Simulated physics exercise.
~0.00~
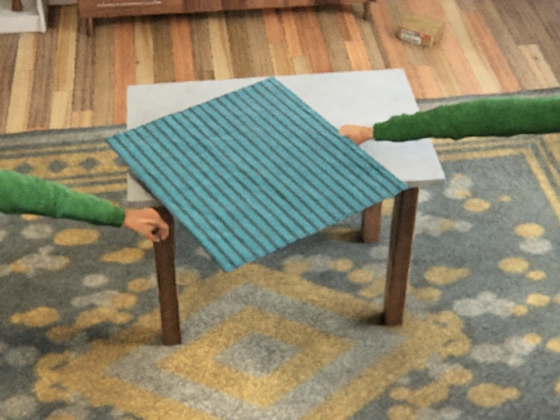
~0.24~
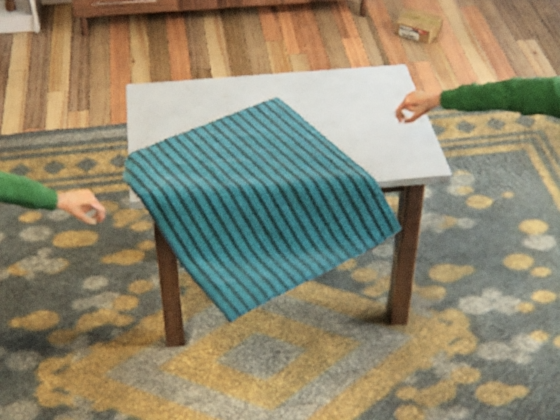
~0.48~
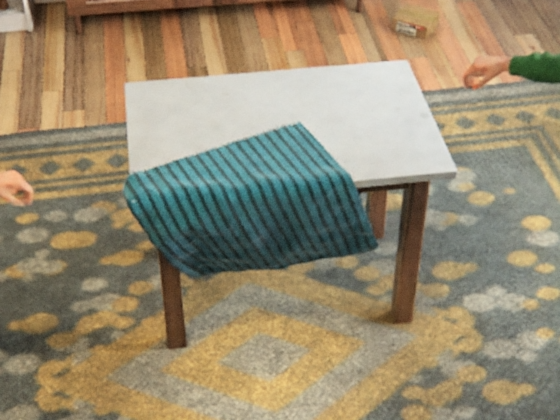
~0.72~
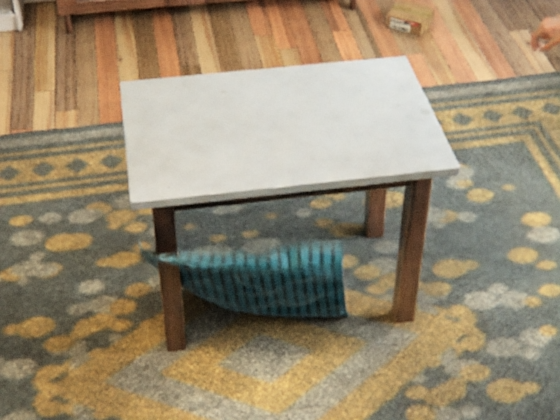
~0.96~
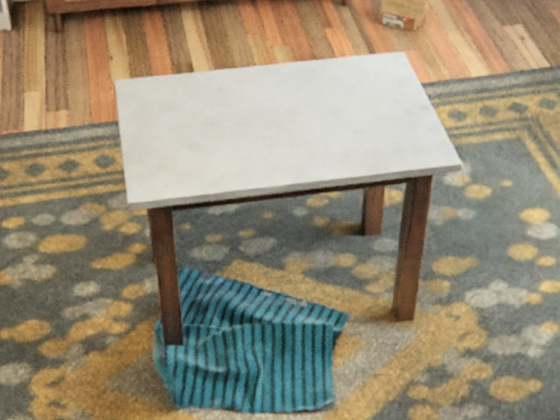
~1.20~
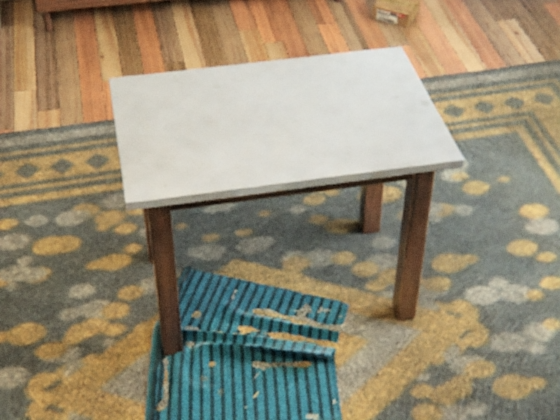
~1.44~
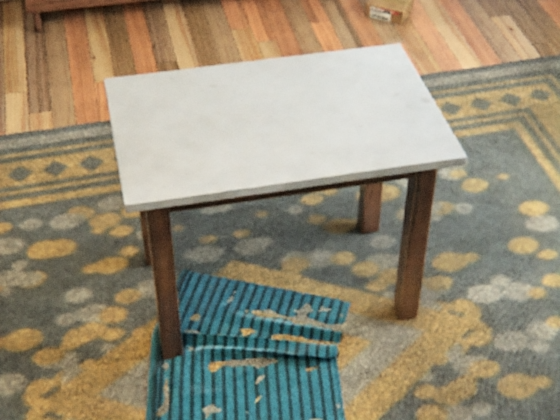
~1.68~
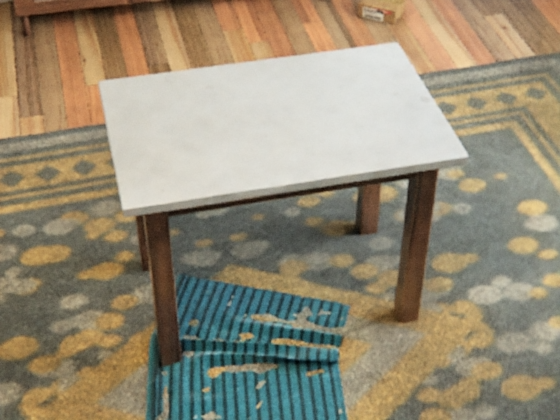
The clip opens on two green-sleeved arms, one at each side, holding a striped teal scarf spread over a pale-topped table with dark wooden legs on a patterned rug. The hands let go and draw back toward the sides as the cloth settles partly on the top, with much of it hanging over the near edge. It sags and slides forward until it slips off completely, dropping past the front left leg. It lands in a folded heap on the rug and flattens slightly while the view drifts gently, leaving the tabletop bare.
